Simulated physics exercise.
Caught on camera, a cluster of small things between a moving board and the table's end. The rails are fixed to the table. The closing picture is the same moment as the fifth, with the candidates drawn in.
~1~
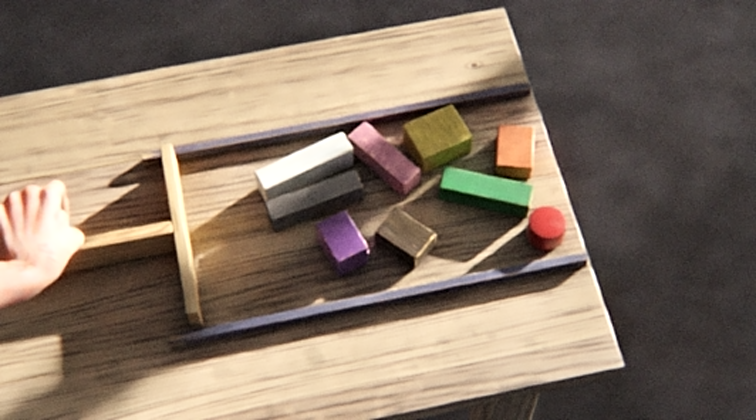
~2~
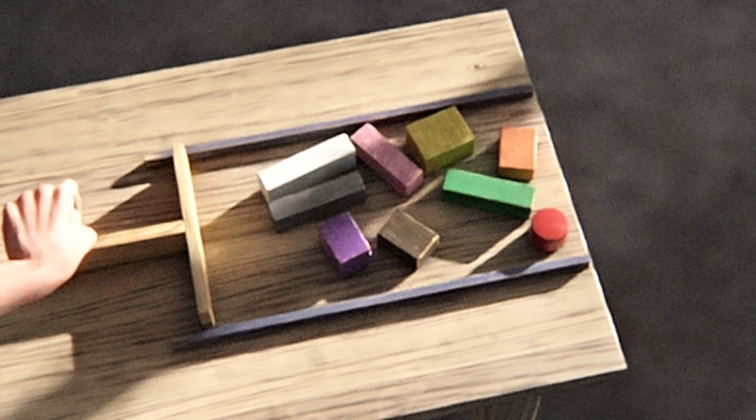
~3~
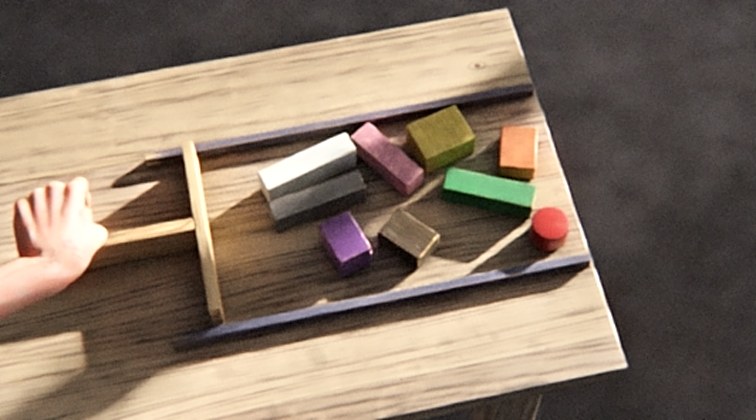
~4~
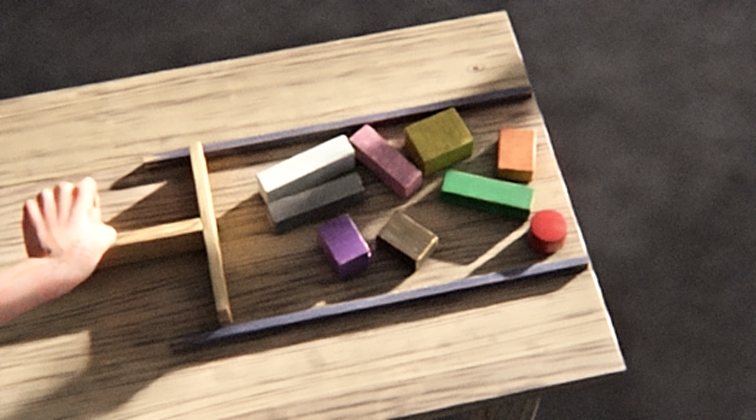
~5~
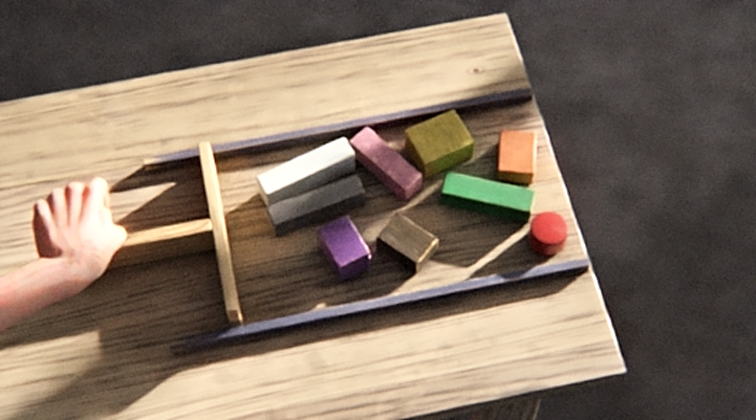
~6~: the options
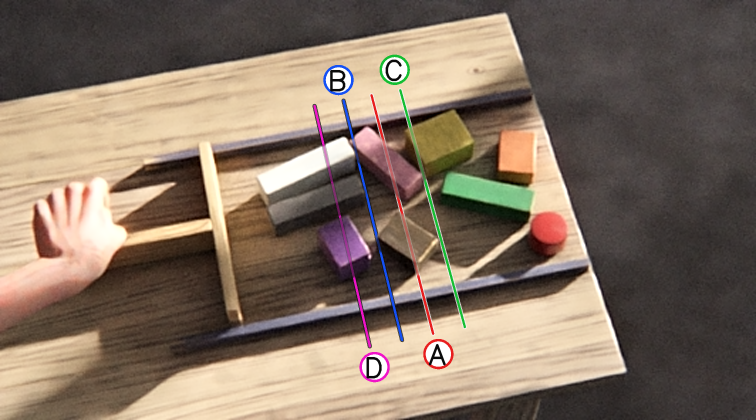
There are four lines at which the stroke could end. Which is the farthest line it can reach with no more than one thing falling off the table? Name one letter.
A.
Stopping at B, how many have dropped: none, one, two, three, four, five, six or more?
The count is none.
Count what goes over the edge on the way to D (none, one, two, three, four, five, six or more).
The count is none.
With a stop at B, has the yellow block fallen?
By then, no.
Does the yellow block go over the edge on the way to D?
By then, no.
On the copy, A at (401, 208); B at (371, 214); C at (431, 202); D at (341, 220).
On A. First, board (283, 210); white stick (329, 165); pink bar (395, 160).
Then, board (349, 198); orange block (534, 158); red tin (557, 242).
Finally, board (396, 189); orange block (544, 159); yellow block (530, 118); none fallen.
By contrast, B is within the limit but short; C drops two; D is within the limit but short.
